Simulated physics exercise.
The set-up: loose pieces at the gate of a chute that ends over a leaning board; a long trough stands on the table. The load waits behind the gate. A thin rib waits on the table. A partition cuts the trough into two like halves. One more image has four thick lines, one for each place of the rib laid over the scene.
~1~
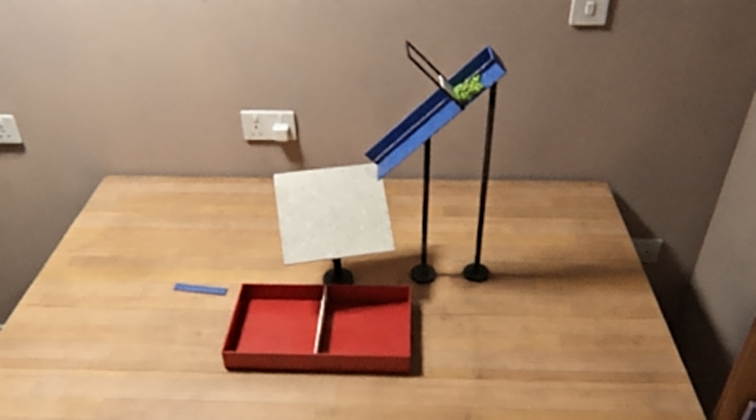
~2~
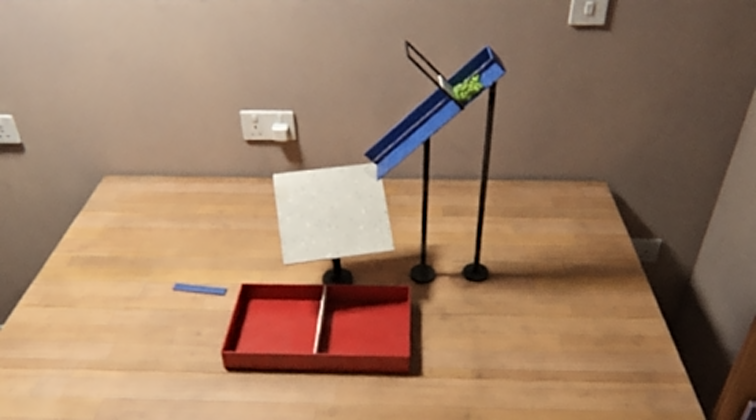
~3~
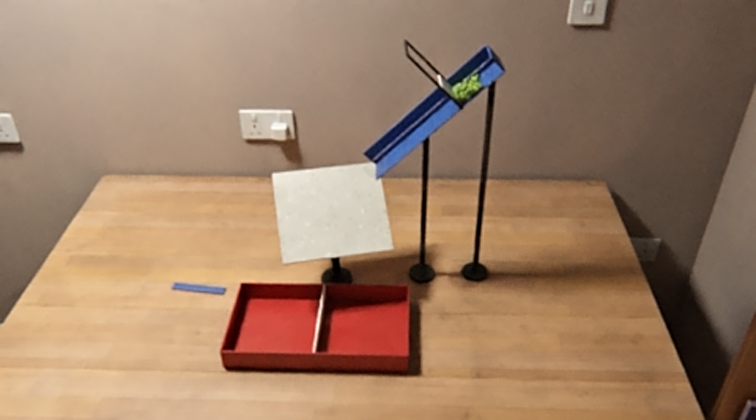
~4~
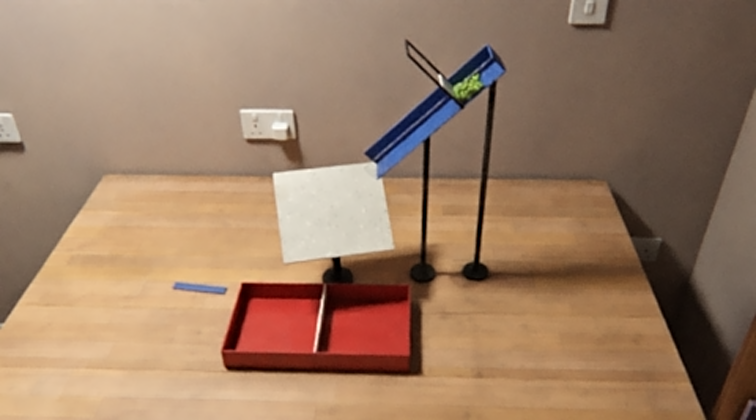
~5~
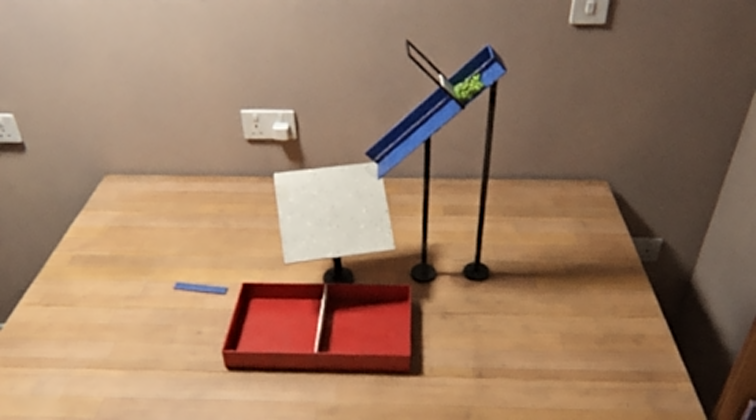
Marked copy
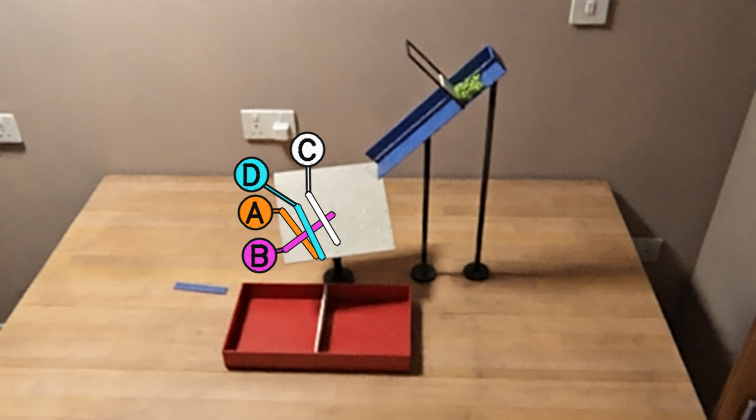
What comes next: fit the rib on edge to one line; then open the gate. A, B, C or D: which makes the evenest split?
The best line is B.
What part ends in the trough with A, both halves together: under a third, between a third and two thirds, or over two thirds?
Over two thirds.
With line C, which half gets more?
More lands on the right.
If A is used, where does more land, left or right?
More lands on the right.
On the marked copy, line A from (282, 211) to (316, 256); line B from (331, 214) to (285, 249); line C from (308, 194) to (337, 242); line D from (297, 206) to (322, 257).
Choosing A, of what is caught, about a quarter in the left half, most in the right.
Choosing B, of what is caught, about two thirds in the left half, about a third in the right.
Choosing C, of what is caught, a small part in the left half, nearly all in the right.
Choosing D, of what is caught, a small part in the left half, nearly all in the right.
